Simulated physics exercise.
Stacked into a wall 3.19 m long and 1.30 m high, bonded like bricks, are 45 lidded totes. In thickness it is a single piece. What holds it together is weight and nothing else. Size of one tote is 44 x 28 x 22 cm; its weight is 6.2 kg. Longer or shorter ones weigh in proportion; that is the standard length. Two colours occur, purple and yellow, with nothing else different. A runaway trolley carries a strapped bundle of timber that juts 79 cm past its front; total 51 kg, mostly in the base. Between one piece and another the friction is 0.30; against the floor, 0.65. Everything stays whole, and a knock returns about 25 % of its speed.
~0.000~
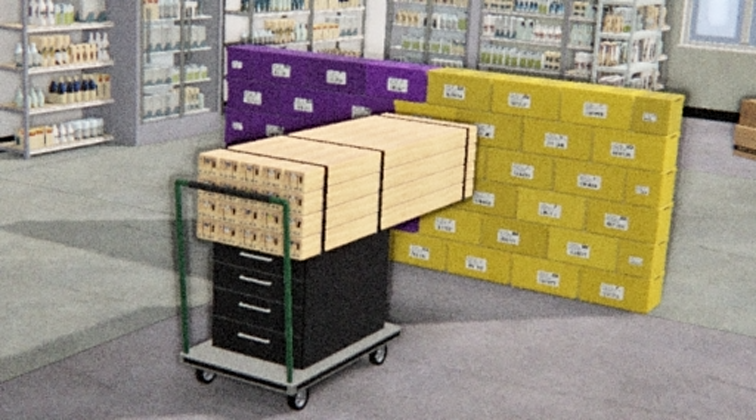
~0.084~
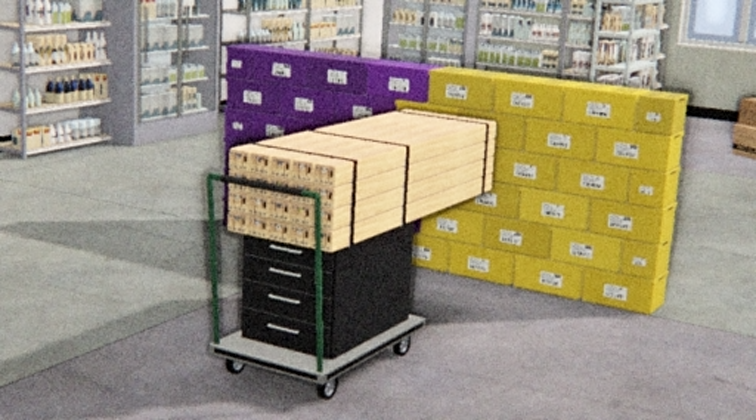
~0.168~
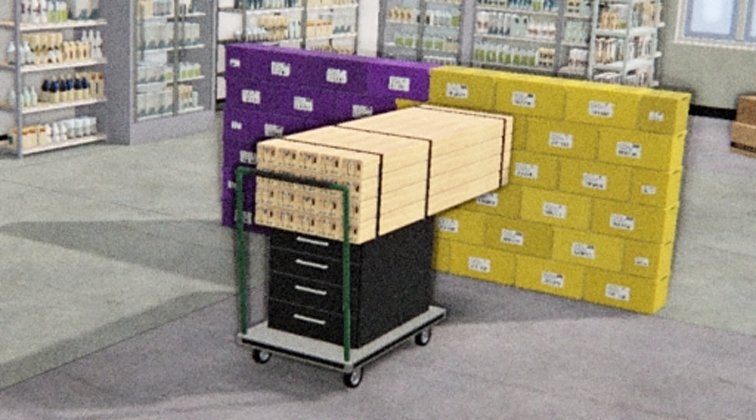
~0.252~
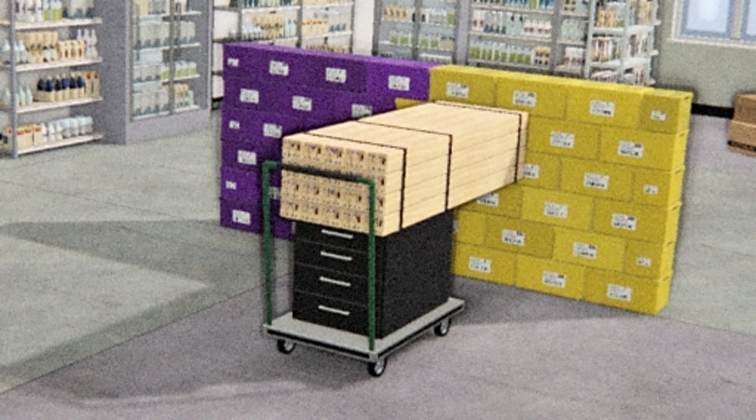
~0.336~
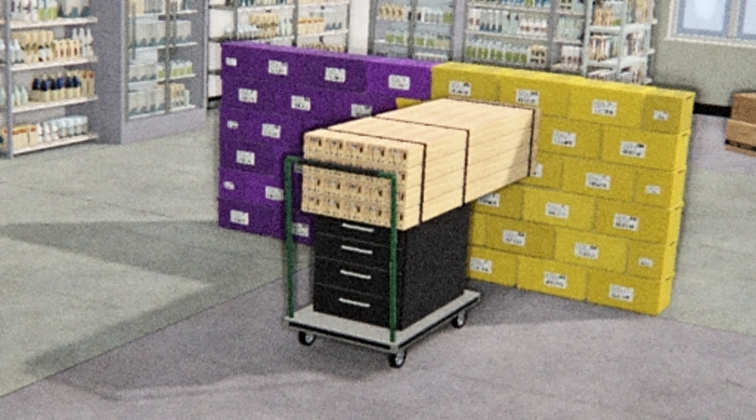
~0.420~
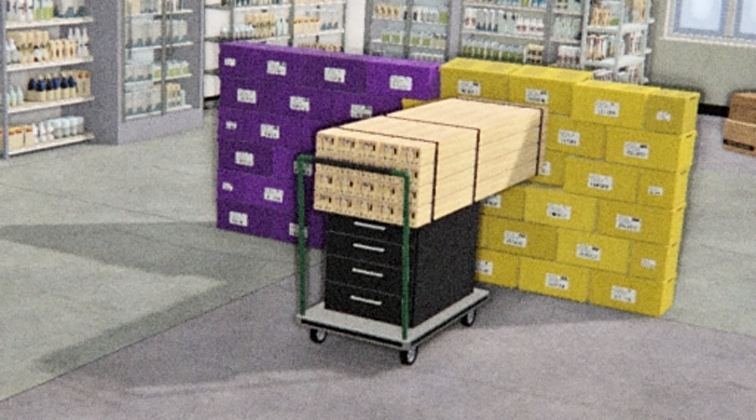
A trolley carrying strapped pale planks on a black drawer cabinet rolls rightward and back toward a brick-like wall of purple and yellow boxes; the load then pushes into the wall, shifting several boxes slightly out of line.
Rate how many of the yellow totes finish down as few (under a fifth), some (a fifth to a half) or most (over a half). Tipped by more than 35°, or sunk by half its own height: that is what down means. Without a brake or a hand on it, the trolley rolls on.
Some.
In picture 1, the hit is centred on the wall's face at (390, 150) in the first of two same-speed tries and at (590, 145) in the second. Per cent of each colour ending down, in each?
For purple it's 40 then 0 per cent, for yellow 20 then 50 per cent.
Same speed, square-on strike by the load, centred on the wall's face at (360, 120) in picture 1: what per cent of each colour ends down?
In that case purple 30, yellow 10 per cent.
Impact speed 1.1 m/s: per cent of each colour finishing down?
Share down, in per cent: Purple 0, yellow 0.
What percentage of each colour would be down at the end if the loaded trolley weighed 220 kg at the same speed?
In that case purple comes to 0 and yellow to 40 percent.
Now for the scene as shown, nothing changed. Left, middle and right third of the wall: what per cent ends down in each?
Left 0 %, middle 30 %, right 30 %.
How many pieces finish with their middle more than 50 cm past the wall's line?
Around 8 of the pieces.
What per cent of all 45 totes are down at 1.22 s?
20 per cent.
Around 0.74 s, load 40 cm past the wall's line, still rolling; 5 of the 24 yellow totes down (5 of 45 in all colours); top yellow tote displaced 19 mm; top purple tote tipped 10°.
Around 1.22 s, load 72 cm past the wall's line, still rolling; 8 of the 24 yellow totes down (9 of 45 in all colours); top yellow tote displaced 18 mm; top purple tote tipped 32°, 75 cm lower.
Finally (2.7 s), load 80 cm past the wall's line, stopped; 8 of the 24 yellow totes down (9 of 45 in all colours); top yellow tote displaced 18 mm; top purple tote 80 cm lower. That is 33 per cent. Seen by the last camera, middles, top yellow tote near (674, 113), top purple tote near (454, 197).
